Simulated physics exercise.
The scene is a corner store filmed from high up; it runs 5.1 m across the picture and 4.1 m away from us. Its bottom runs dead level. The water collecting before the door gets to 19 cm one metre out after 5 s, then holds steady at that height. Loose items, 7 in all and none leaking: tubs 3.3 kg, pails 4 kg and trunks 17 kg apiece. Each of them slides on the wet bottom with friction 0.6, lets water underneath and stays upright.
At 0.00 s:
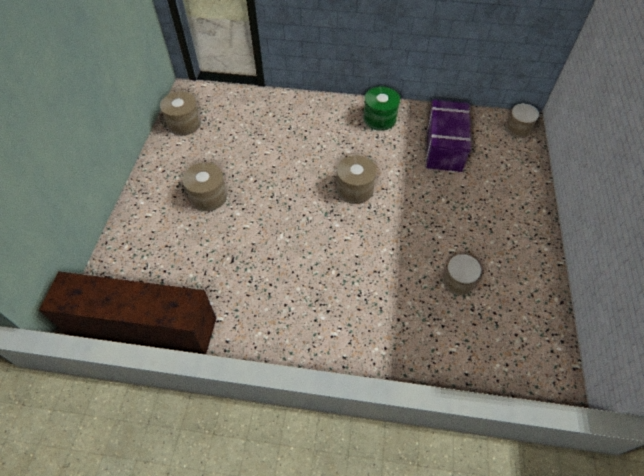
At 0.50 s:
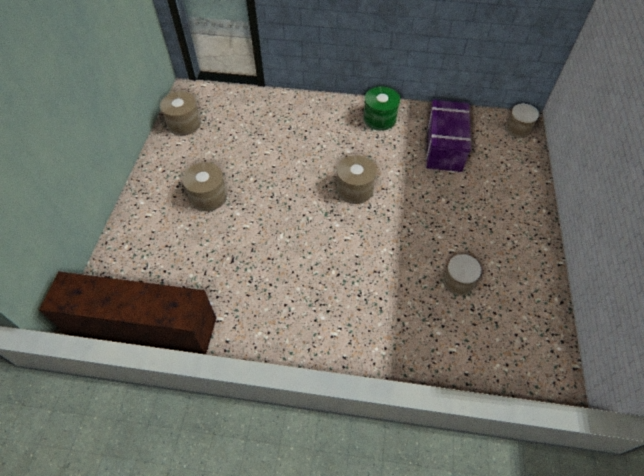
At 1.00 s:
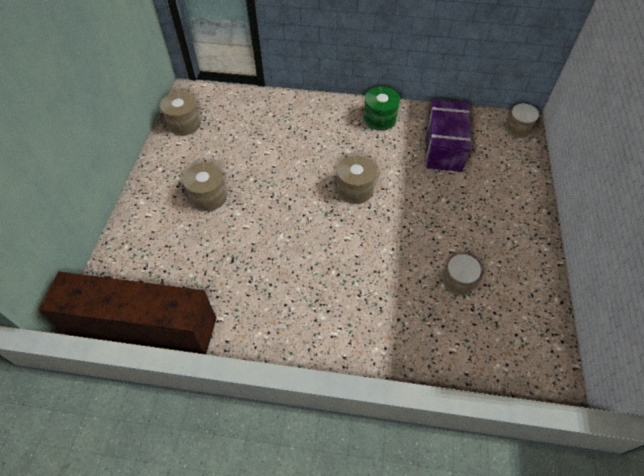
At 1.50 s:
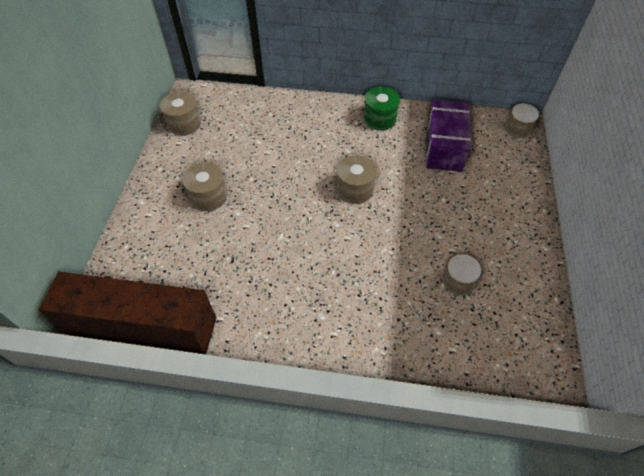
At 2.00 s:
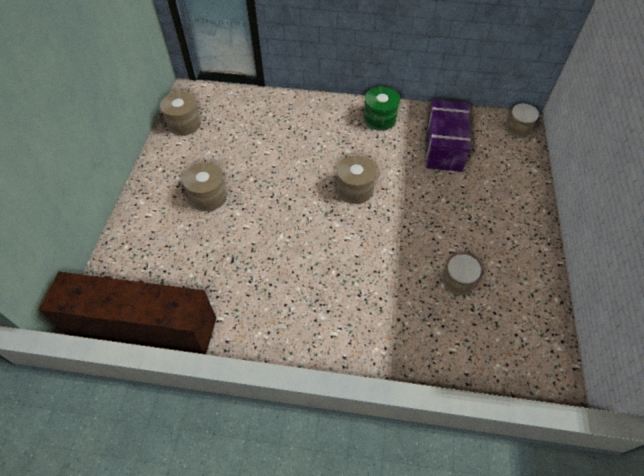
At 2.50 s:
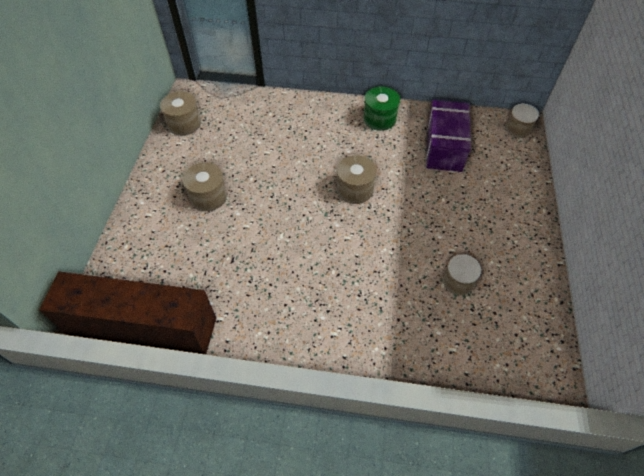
The clip shows a room seen from above, with a green tub, a purple trunk, several pale pails and a long brown trunk all staying still, while the view through the doorway and the floor outside turn bluish.
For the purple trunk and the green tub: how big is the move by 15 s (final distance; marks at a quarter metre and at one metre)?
Expect the purple trunk to be about where it started and the green tub to be about where it started.
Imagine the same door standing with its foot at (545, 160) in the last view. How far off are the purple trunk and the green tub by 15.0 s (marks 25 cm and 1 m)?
Then the purple trunk gets carried off, the green tub travels far.
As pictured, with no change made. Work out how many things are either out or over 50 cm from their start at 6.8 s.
Answer: 2.
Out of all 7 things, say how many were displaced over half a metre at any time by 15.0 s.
The total is 4.
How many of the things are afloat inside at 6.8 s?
It comes to 2 of them.
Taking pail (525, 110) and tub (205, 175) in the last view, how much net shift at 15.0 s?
Respectively 40 and 400 cm.
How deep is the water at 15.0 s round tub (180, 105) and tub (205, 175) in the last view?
Close to 7 and 8 centimetres.
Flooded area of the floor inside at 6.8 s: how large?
Near 10.5 m2 in all.
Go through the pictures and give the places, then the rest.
The first picture shows the purple trunk at (451, 124) rests on the ground; the green tub at (382, 98), on the bottom; 0.0 m2 under water; 0 of 7 have shifted.
The second picture shows the purple trunk at (451, 124), on the bottom; the green tub at (382, 98) rests on the ground; 0.0 m2 under water; 0 of 7 have shifted.
The third picture shows the purple trunk at (451, 124), on the bottom; the green tub at (382, 98), on the bottom; water covers 0.0 m2; 0 of 7 have shifted.
The fourth picture shows the purple trunk at (451, 124), on the bottom; the green tub at (382, 98) rests on the ground; 0.0 m2 under water; 0 of 7 have shifted.
The fifth picture shows the purple trunk at (451, 124) rests on the ground; the green tub at (382, 98) rests on the ground; 0.0 m2 under water; 0 of 7 have shifted.
The sixth picture shows the purple trunk at (451, 124) rests on the ground; the green tub at (382, 98) rests on the ground; water covers 0.1 m2; 0 of 7 have shifted.
After 3.5 s the purple trunk is near (451, 124), 0.0 m from its start, aground; the green tub is near (382, 98), 0.0 m from its start, aground; 0 afloat.
After 6.8 s the purple trunk is near (451, 124), 0.0 m from its start, aground; the green tub is near (382, 98), 0.0 m from its start, aground; 2 afloat.
After 11.0 s the purple trunk is near (451, 124), 0.0 m from its start, aground; the green tub is near (382, 98), 0.0 m from its start, aground; 2 afloat.
After 15.0 s the purple trunk is near (451, 124), 0.0 m from its start, afloat; the green tub is near (382, 98), 0.0 m from its start, aground; 6 afloat.
